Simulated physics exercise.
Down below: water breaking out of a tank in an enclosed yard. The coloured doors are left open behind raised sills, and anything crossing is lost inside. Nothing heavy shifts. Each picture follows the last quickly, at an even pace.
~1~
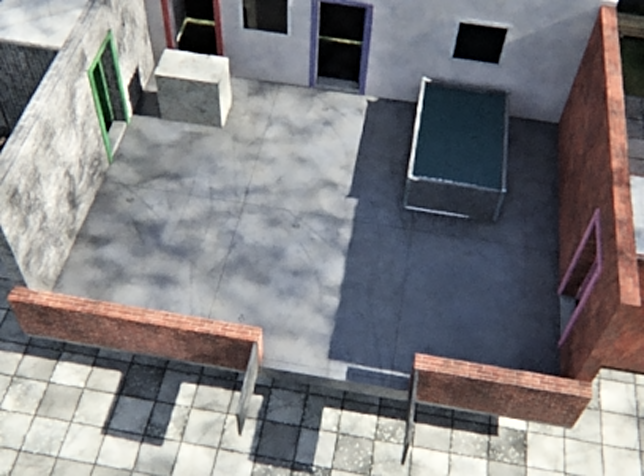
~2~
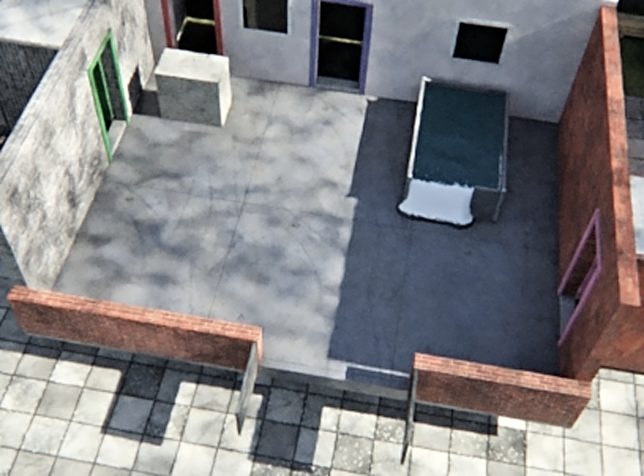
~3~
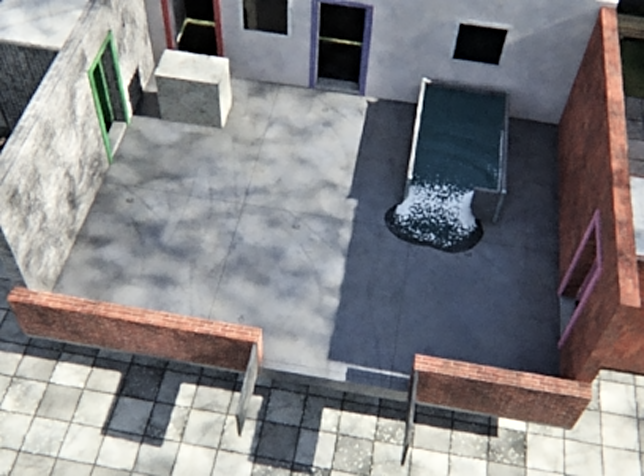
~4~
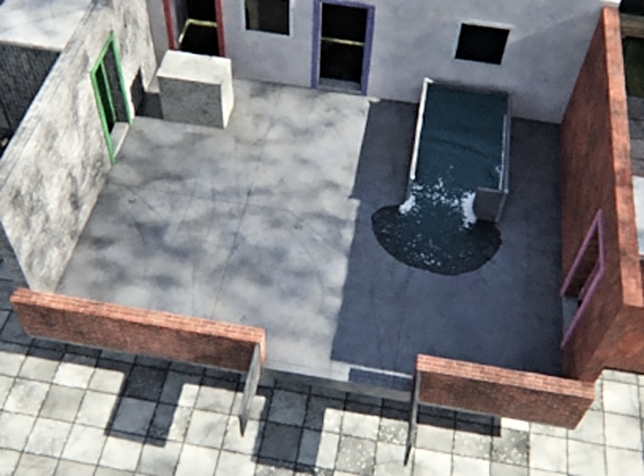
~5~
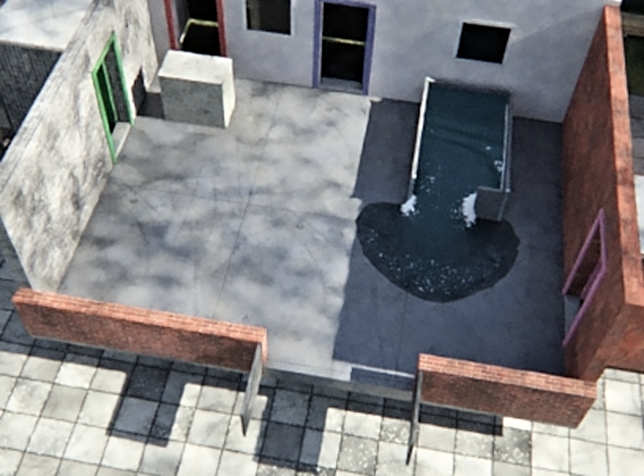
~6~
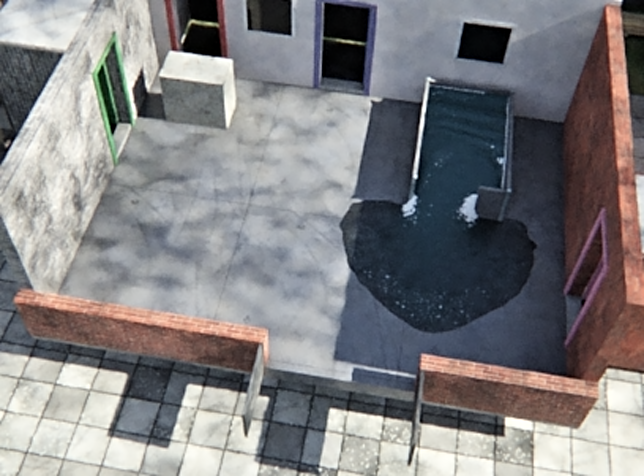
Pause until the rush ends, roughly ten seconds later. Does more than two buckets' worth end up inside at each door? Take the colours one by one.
The red door no, two at most; the green door no, two at most; the pink door yes, more than two; the blue door no, two at most.
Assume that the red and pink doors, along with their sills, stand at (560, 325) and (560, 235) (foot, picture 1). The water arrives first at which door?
First comes the red door.
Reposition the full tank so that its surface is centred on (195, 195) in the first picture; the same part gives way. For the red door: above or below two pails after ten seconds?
In short: Red passes that mark.
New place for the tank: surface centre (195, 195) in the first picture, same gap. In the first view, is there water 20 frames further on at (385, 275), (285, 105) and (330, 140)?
Readings in order: Flood; no flood; no flood.
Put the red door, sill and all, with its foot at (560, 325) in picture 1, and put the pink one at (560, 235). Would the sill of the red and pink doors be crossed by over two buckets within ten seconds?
The red one overflows, while the pink one does not overflow.
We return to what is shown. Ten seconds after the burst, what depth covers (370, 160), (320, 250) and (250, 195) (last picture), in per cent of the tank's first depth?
The depths come to near 0, 2 and 2 per cent respectively.
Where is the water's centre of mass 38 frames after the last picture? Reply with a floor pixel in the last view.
My guess is about (407, 250).
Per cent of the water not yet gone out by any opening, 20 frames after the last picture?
My figure is close to 80 percent.
A moment on, water covers 25 % of the floor; the red door not reached, the green door not reached, the pink door wet at the sill, nothing in, the blue door not reached.
Next, water covers 35 % of the floor; the red door not reached, the green door not reached, the pink door wet at the sill, nothing in, the blue door not reached.
Then, water covers 40 % of the floor; the red door not reached, the green door not reached, the pink door under two buckets in, the blue door not reached.
Later, water covers 55 % of the floor; the red door not reached, the green door not reached, the pink door over two buckets in, the blue door not reached.
In the end, water covers 70 % of the floor; the red door wet at the sill, nothing in, the green door wet at the sill, nothing in, the pink door over two buckets in, the blue door wet at the sill, nothing in.
